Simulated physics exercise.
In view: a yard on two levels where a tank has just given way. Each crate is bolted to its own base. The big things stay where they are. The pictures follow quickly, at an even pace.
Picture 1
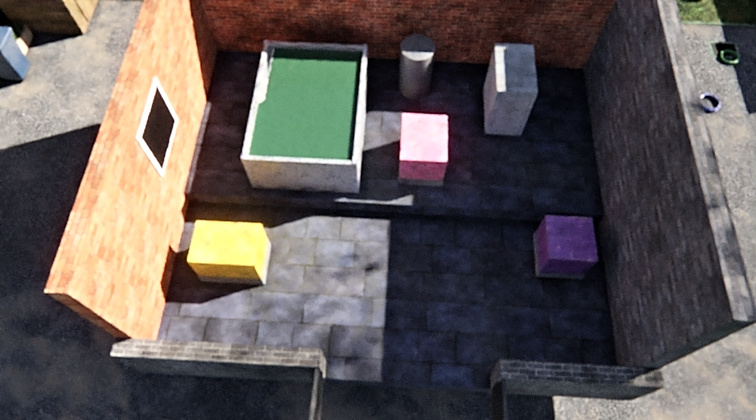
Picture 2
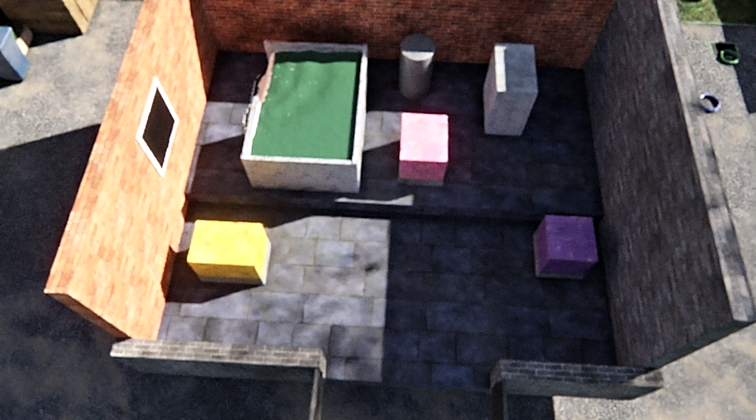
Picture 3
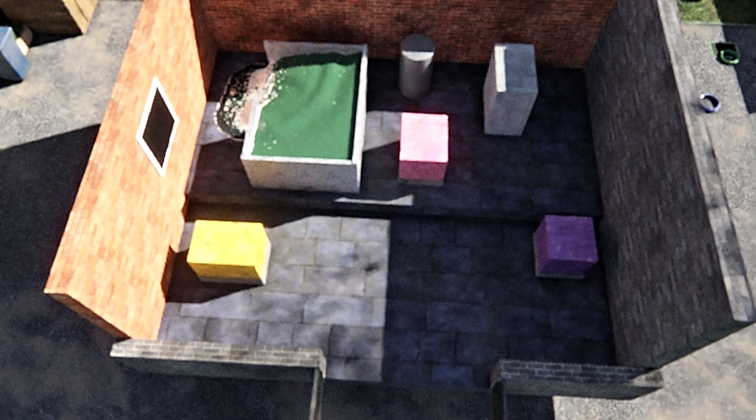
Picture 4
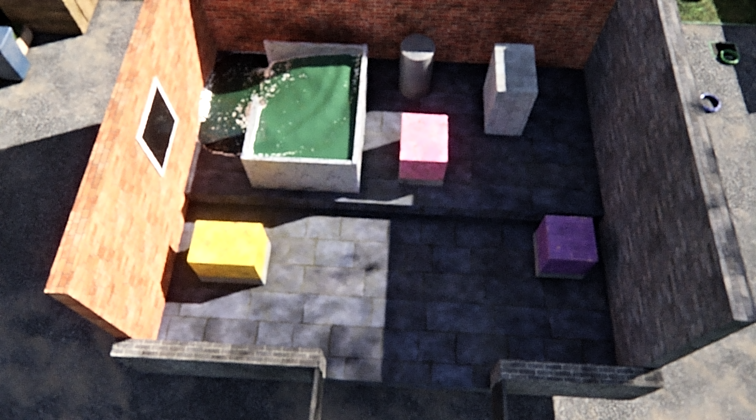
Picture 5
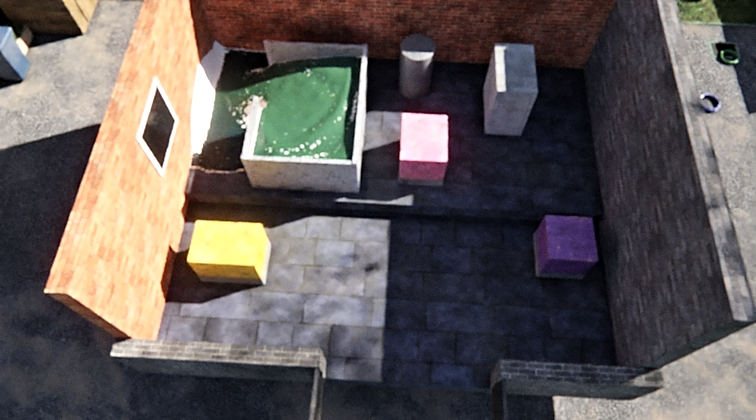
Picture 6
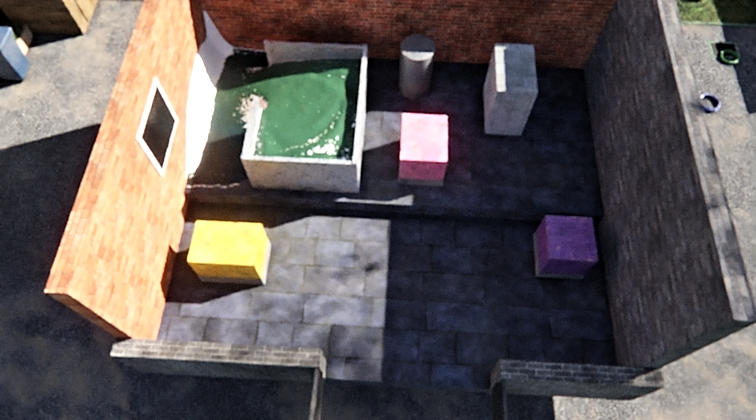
A paved, two-level yard enclosed by brick walls is seen from a high, unmoving viewpoint. A pale tank of green water stands on the upper level, left of a pink block, a grey cylinder and a pale upright block, with yellow and purple blocks below at left and right. Water bursts from the tank's left side, foams across to the left wall, then spreads forward as the tank's level sinks.
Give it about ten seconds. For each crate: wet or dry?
One by one: The purple crate is soaked; the yellow crate is soaked; the pink crate keeps dry.
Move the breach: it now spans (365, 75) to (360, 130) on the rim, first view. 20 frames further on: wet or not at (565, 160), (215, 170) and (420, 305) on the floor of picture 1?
One after the other: Wet, no water, awash.
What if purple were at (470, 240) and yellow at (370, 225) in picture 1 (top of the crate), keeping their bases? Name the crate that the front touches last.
It is the purple crate.
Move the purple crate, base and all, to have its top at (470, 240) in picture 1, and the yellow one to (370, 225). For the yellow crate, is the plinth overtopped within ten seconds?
Then: Yellow crate remains dry.
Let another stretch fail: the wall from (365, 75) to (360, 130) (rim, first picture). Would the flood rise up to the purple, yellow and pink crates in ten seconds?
In short: Purple crate is wetted; yellow crate keeps dry; pink crate is wetted.
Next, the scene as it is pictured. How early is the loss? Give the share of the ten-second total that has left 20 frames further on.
Some 0 per cent.
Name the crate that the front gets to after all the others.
That is the purple-painted one.
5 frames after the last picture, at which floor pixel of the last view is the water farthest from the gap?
At about (166, 301).
A moment on, water covers 15 % of the floor; the purple crate not reached, the yellow crate water round its plinth, the pink crate not reached.
Next, water covers 30 % of the floor; the purple crate not reached, the yellow crate water round its plinth, the pink crate not reached.
Then, water covers 65 % of the floor; the purple crate not reached, the yellow crate water round its plinth, the pink crate water round its plinth.
Later, water covers 95 % of the floor; the purple crate water round its plinth, the yellow crate water round its plinth, the pink crate water round its plinth.
In the end, water covers 95 % of the floor; the purple crate was topped, the yellow crate was topped, the pink crate stayed above the water.
